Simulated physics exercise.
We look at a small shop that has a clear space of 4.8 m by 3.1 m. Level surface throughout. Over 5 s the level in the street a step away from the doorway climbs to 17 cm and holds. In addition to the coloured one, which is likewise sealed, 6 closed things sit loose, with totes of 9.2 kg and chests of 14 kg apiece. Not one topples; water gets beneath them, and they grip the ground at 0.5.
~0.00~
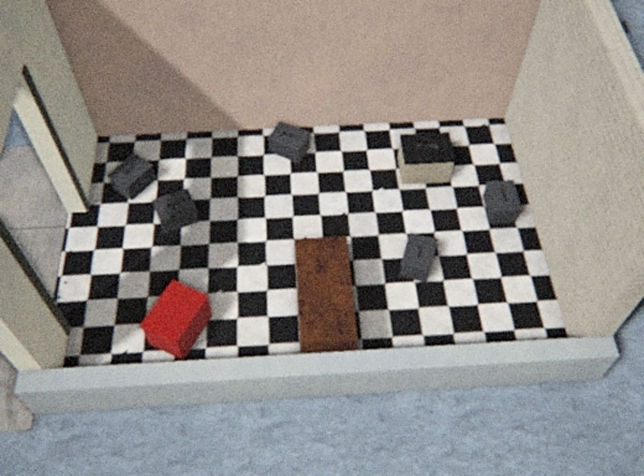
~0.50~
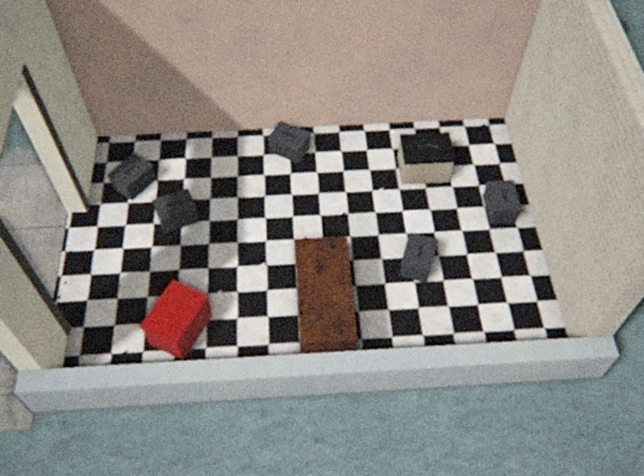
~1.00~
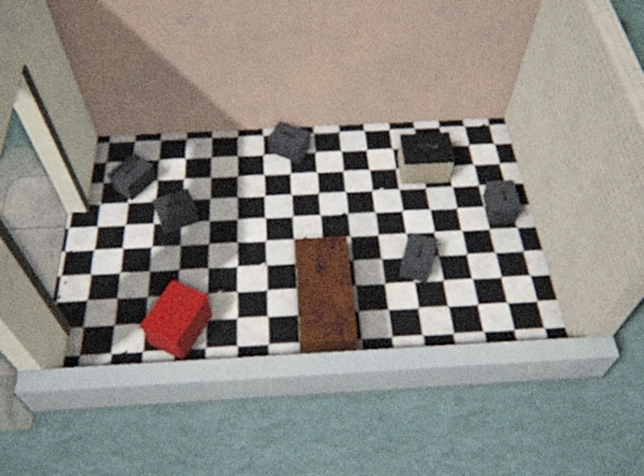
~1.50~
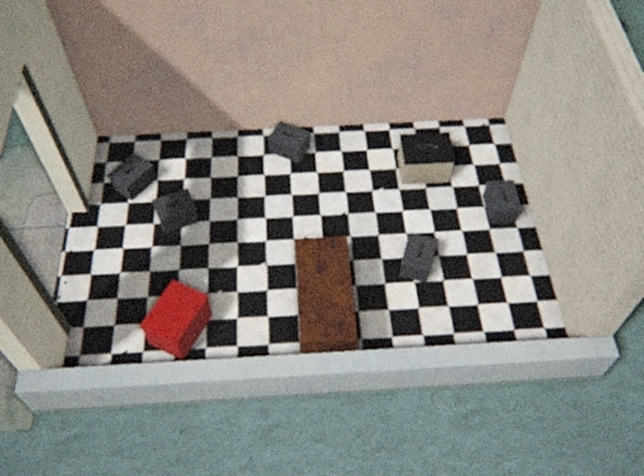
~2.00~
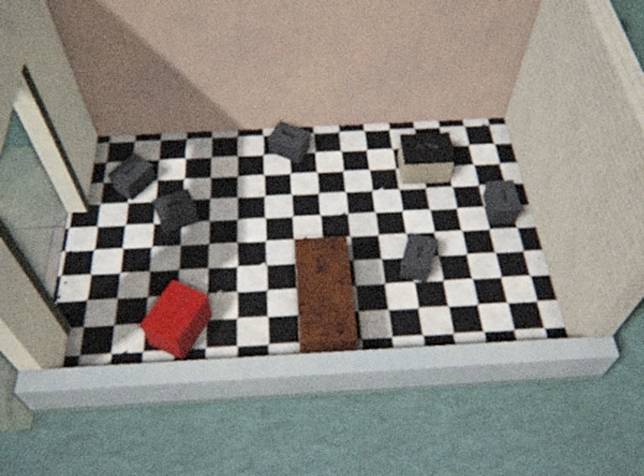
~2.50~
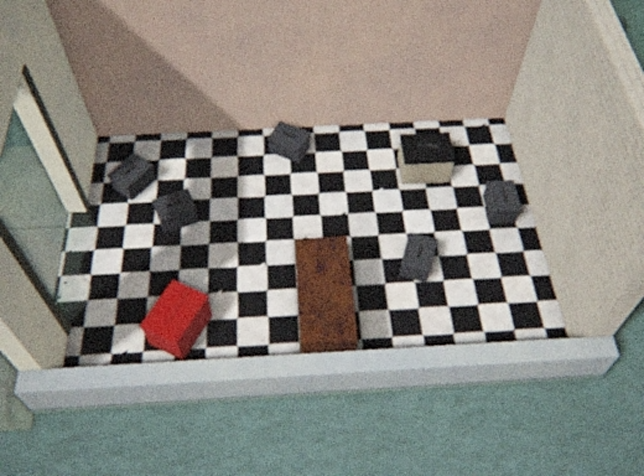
A small shop room with a black-and-white checkered floor and pale walls is seen from high above its front edge. A red chest sits at the front left, a brown rectangular piece lies near the front centre, a cream box with a black top stands at the back right, and five dark grey boxes are scattered around. Nothing inside shifts, while the bluish ground outside turns greener and the camera stays still.
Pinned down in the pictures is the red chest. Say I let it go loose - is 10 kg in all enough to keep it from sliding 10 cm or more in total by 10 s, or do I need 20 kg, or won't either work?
Neither will work.
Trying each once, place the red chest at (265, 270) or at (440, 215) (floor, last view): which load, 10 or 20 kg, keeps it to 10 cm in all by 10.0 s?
For the first spot both come up short, for the second only the heavier suffices.
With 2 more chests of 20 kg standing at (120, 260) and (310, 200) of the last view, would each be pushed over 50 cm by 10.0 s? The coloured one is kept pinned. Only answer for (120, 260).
The shift ends up above the mark.
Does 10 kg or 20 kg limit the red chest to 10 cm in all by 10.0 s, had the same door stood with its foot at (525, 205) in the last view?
Then the lighter mass works.
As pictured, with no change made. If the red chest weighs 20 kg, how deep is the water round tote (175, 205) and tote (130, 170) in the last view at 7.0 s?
I'd put it at 4 cm and 2 cm respectively.
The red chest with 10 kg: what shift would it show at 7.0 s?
80 cm.
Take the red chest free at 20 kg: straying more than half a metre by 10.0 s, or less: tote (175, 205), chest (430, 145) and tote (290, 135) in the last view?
In that order: Beyond, below, below.
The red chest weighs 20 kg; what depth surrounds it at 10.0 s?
9 cm, roughly.
After 3.5 s the red chest would be 0 cm from its start with 10 kg and 0 cm from its start with 20 kg; 0 cm of water round it then.
After 4.5 s the red chest would be 0 cm from its start with 10 kg and 0 cm from its start with 20 kg; 3 cm of water round it then.
After 7.0 s the red chest would be 85 cm from its start with 10 kg and 5 cm from its start with 20 kg; 6 cm of water round it then.
After 10.0 s the red chest would be 35 cm from its start with 10 kg and 41 cm from its start with 20 kg; 9 cm of water round it then.
